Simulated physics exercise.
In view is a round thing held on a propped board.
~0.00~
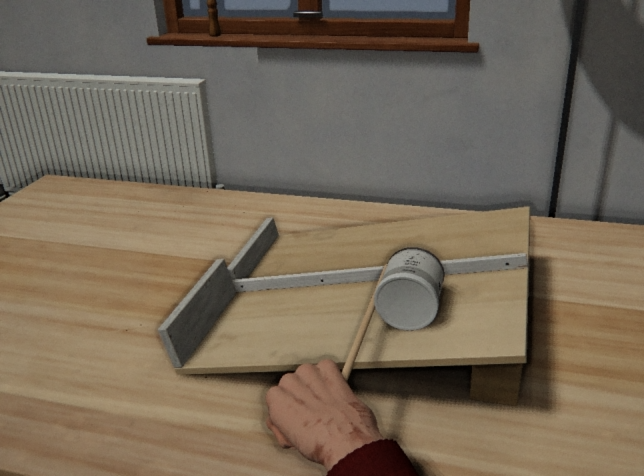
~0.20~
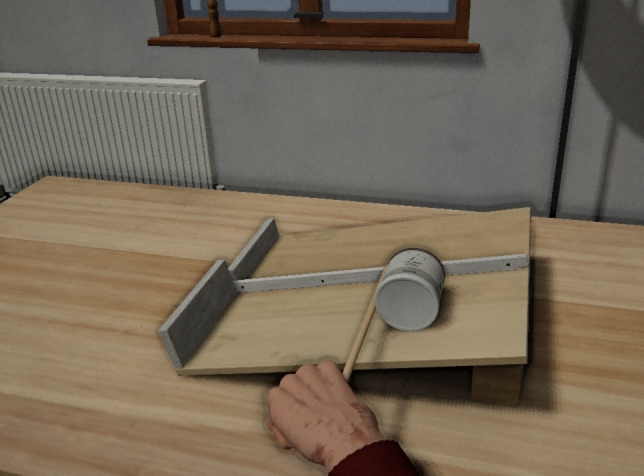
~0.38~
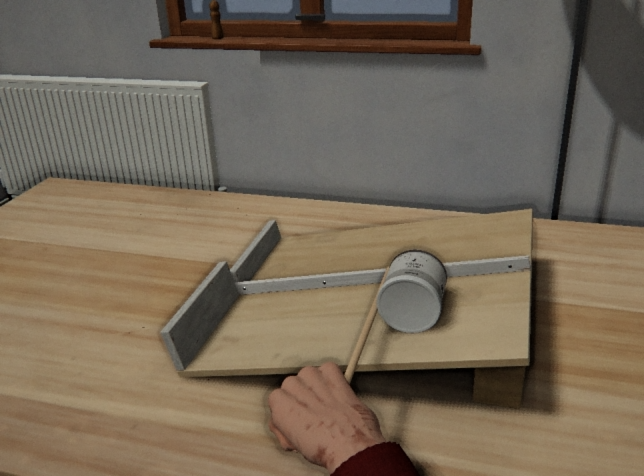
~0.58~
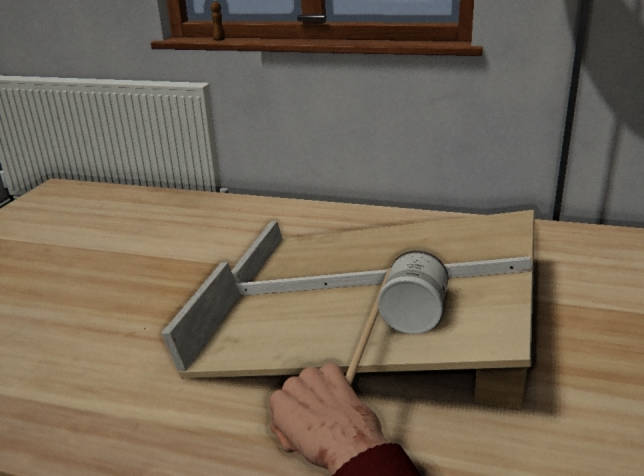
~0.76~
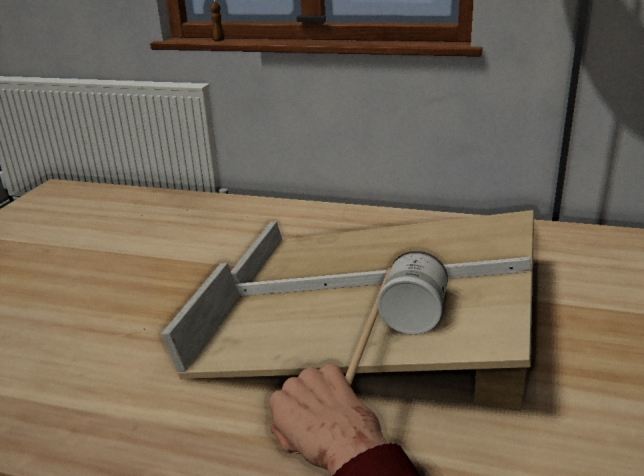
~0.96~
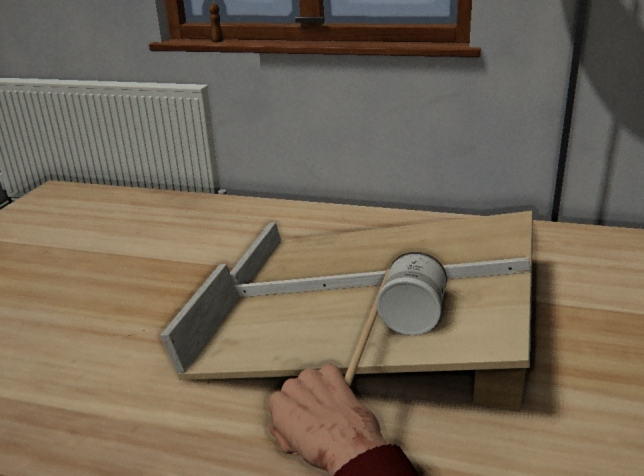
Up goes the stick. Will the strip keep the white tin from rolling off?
Yes.
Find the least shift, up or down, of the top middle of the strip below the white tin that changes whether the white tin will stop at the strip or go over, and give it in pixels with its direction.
It would take a shift of about 28 pixels, down.
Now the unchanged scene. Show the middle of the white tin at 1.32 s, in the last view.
Close to (360, 298).
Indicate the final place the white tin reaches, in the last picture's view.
It comes to rest at about (230, 308) in the last picture.
After 1.32 s, white tin rolling on the board near (360, 297).
After 1.56 s, white tin rolling on the board near (260, 306).
In the end (2.6 s), the white tin gets caught, near (230, 308).
